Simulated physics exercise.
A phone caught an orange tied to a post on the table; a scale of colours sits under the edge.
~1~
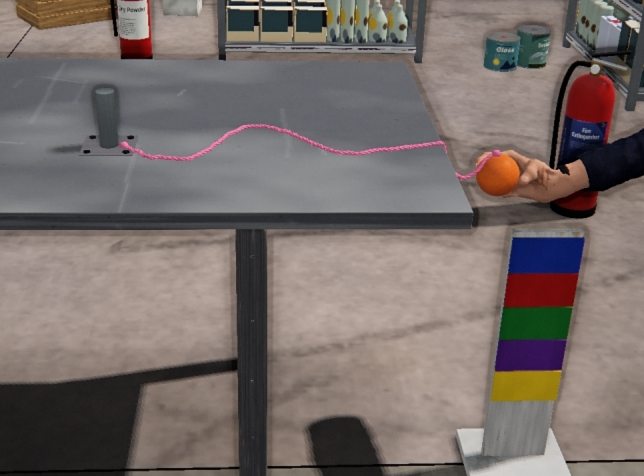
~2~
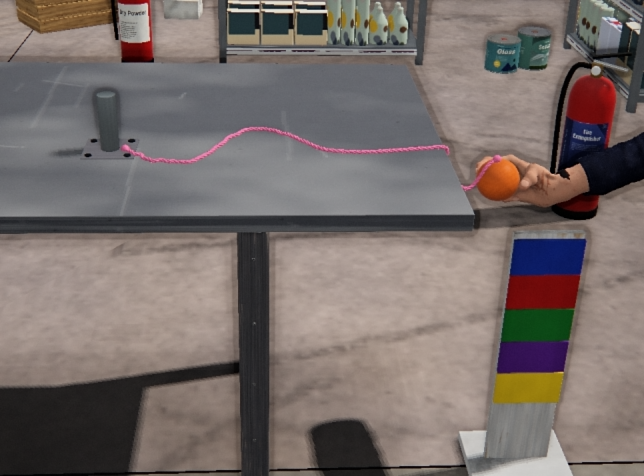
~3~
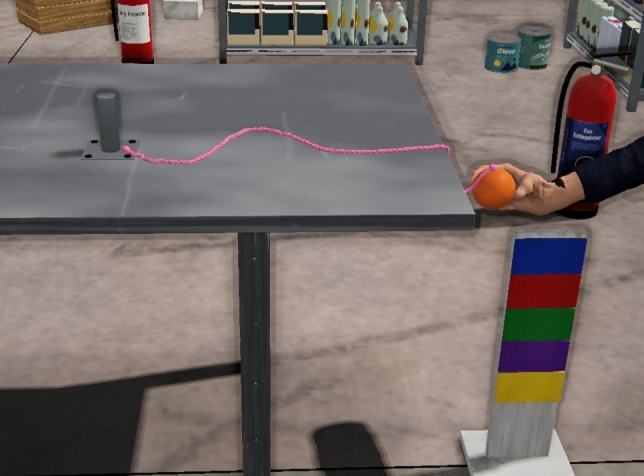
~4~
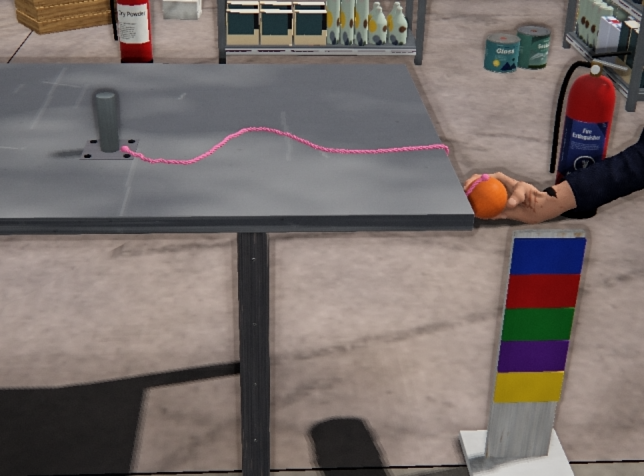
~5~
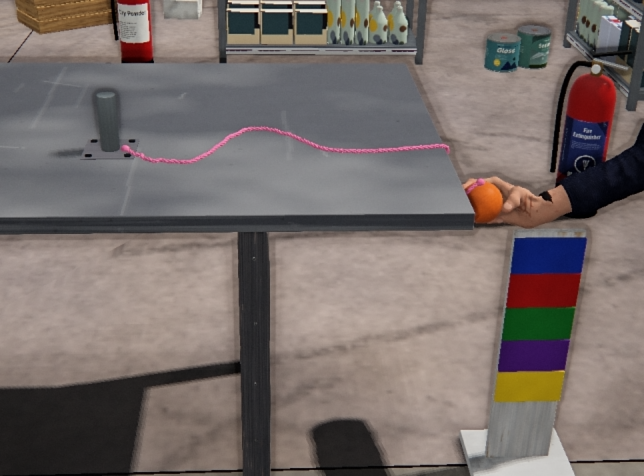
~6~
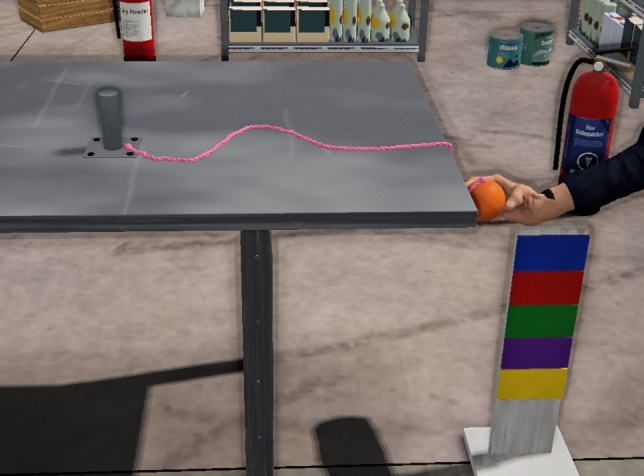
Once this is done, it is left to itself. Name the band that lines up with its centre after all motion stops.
Green.
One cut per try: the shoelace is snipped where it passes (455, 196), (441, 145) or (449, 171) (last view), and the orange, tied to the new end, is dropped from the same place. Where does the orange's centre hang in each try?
The three tries give approximately (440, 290), (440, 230) and (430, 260).
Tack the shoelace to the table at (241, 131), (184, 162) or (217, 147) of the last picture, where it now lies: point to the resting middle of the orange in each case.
Near (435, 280), then (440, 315), then (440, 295).
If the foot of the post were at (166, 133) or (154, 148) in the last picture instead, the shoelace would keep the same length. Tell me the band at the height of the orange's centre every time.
Taking the two spots in turn: Purple, then purple.
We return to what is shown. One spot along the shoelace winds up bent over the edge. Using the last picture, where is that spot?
(358, 149), give or take.
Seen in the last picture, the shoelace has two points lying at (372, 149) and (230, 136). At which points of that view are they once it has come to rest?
At (449, 162) for the first, at (285, 146) for the second.
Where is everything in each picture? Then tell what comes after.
In the first frame, orange (498, 175); blue (547, 257); red (542, 291); green (536, 324); purple (531, 356); yellow (526, 387).
In the second frame, orange (497, 180); shoelace through (154, 161) (223, 143) (288, 134) (362, 152) (445, 157).
In the third frame, orange (493, 189).
In the fourth frame, orange (486, 198); shoelace through (153, 162) (222, 144) (287, 135) (362, 152) (445, 157).
In the fifth frame, orange (481, 202).
In the sixth frame, orange (483, 200); shoelace through (156, 160) (225, 141) (290, 132) (365, 149) (448, 154).
A little later, orange near (398, 318); level with green.
Next, orange near (457, 337); level with green.
When it is over, orange near (440, 337); level with green. Its middle rests at the green band.
